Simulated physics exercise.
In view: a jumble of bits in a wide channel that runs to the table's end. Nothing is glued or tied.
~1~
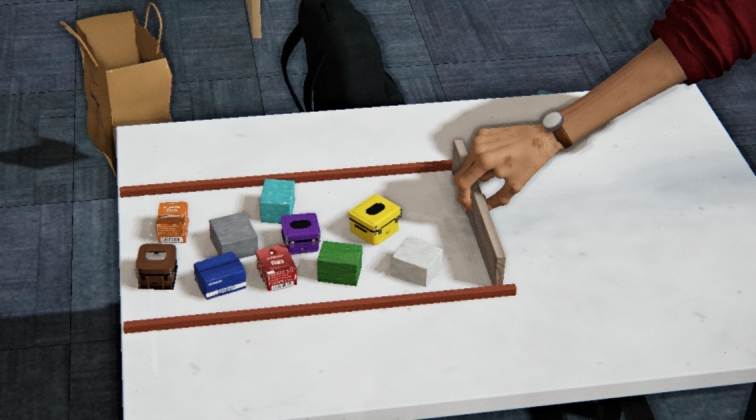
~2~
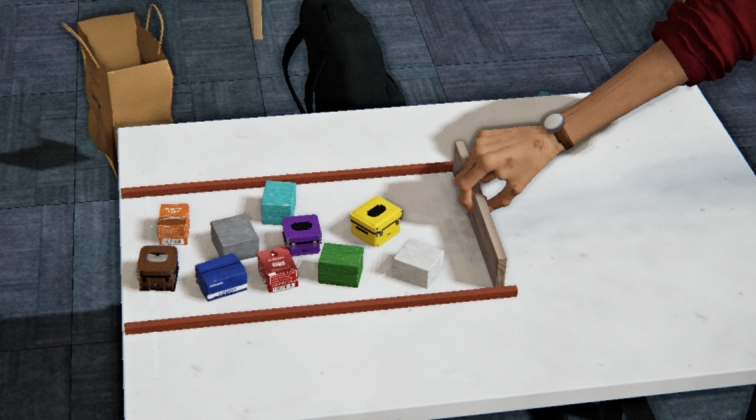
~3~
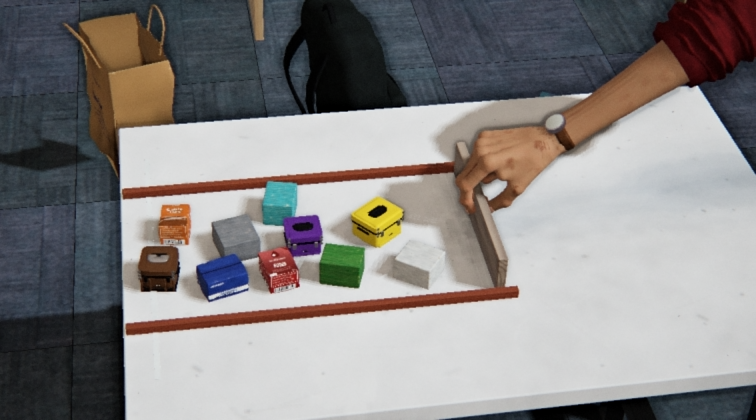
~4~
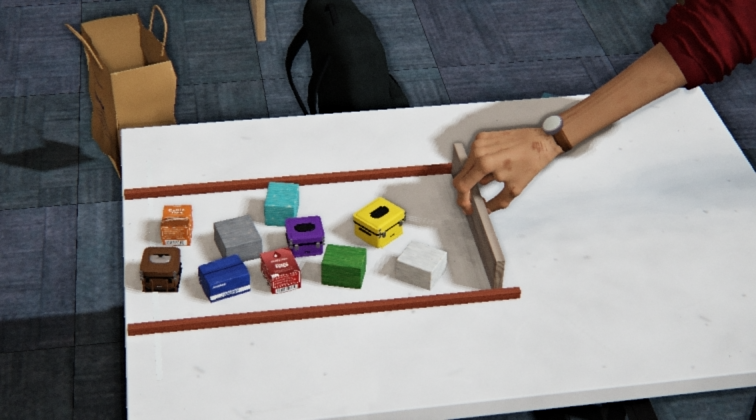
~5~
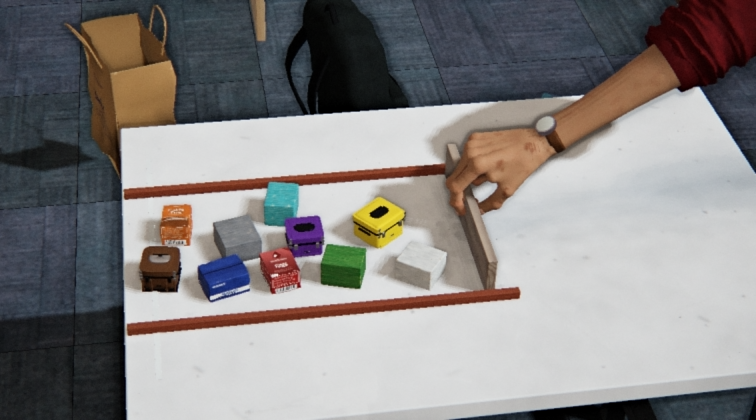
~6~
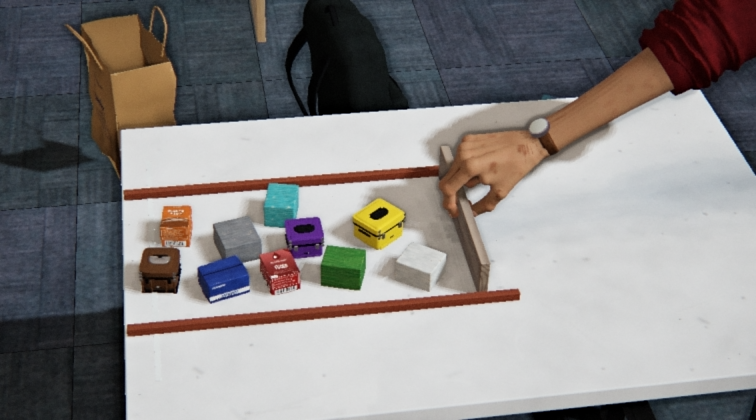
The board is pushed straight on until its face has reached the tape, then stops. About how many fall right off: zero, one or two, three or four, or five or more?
The number that fall off is five or more.
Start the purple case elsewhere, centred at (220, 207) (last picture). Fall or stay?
Then it is lost.
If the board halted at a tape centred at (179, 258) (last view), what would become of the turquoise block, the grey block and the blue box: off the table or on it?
The turquoise block does not fall, the grey block tumbles off, the blue box is lost.
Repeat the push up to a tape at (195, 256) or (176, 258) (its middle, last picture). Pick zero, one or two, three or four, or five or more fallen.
The falls would be three to four; more than four.
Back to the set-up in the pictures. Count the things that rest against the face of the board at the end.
In contact: 3.
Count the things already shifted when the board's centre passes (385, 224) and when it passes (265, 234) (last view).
The counts are 3 and 10.
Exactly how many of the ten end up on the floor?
Exactly 7.
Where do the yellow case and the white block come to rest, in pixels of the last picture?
The yellow case at (131, 238), the white block at (134, 303).
Soon after, none off yet; brown case at rest near (161, 270); orange box at rest near (176, 226); blue box at rest near (224, 279).
Then, one off so far; brown case falling near (86, 395); orange box moved a little near (157, 222); blue box moved well along near (121, 279).
At rest, the number that fall off is five or more; fallen, green block, purple case, red box, grey block, blue box, orange box and brown case.
